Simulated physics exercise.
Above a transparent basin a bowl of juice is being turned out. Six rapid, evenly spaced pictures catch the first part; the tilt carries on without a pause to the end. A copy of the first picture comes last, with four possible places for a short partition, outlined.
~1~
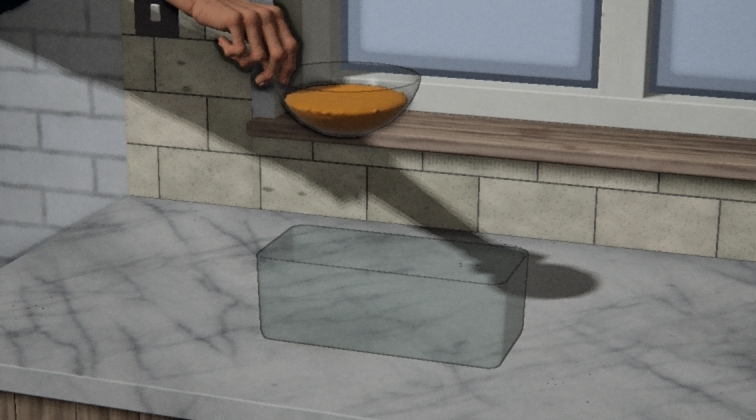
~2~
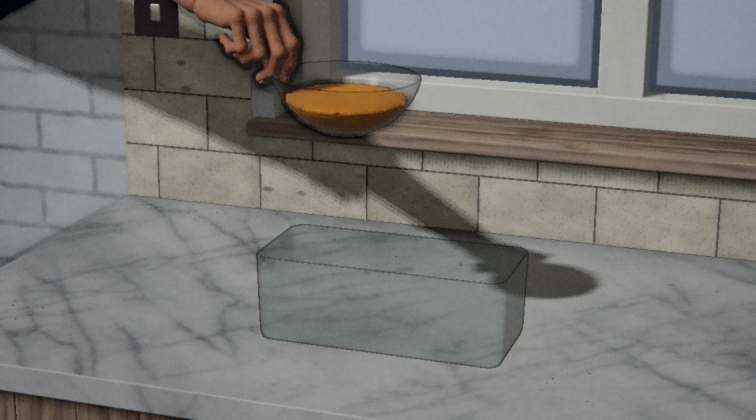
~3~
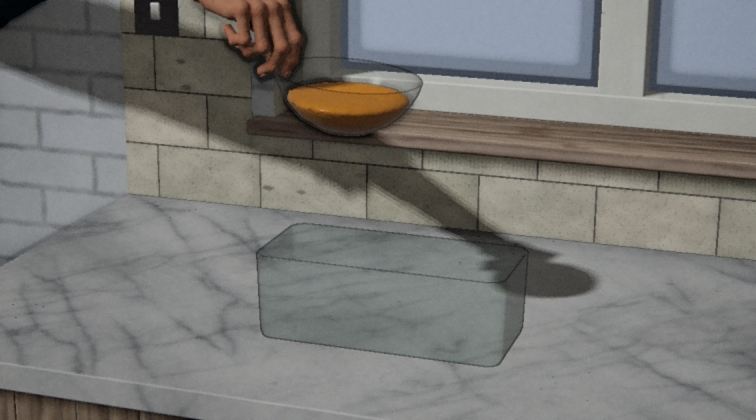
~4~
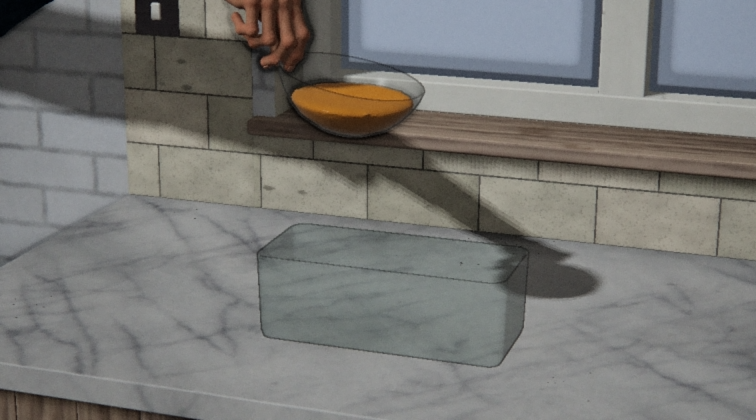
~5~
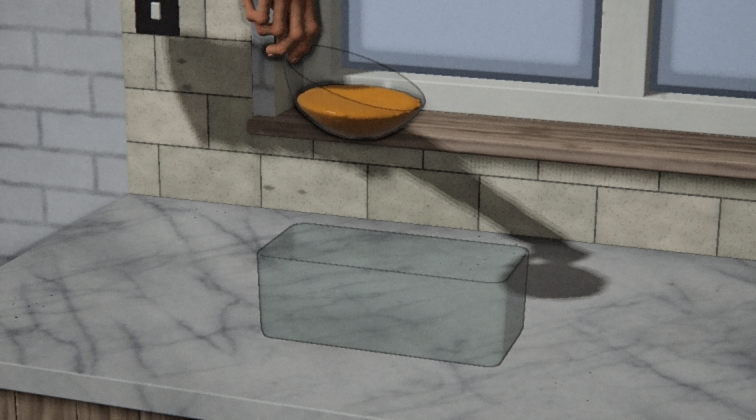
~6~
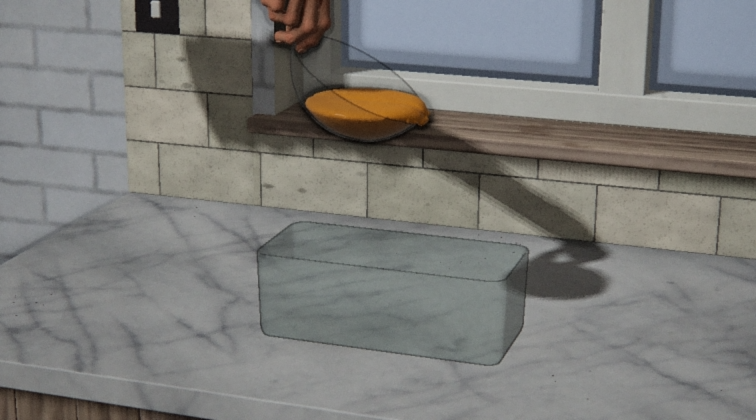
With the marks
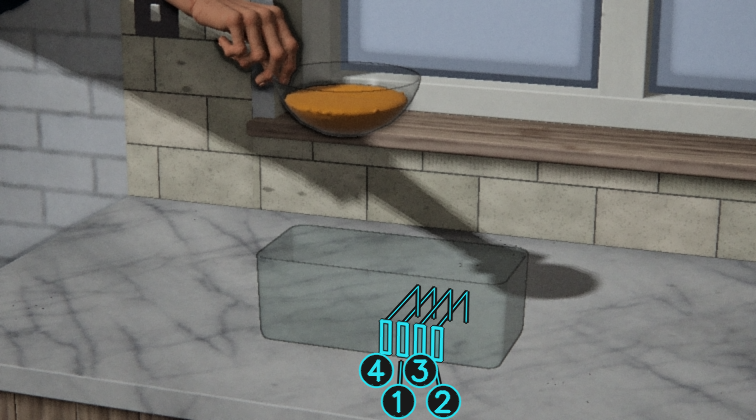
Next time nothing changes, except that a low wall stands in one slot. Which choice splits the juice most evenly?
2.
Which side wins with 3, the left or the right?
The right side.
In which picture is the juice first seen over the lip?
Picture 6.
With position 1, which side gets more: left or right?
The right one.
On the marked copy, 1 at (401, 361); 2 at (435, 366); 3 at (418, 363); 4 at (384, 359).
With 1, about 16 % ends left of the wall and 83 % right of it.
With 2, about 50 % ends left of the wall and 49 % right of it.
With 3, about 28 % ends left of the wall and 70 % right of it.
With 4, about 8 % ends left of the wall and 91 % right of it.
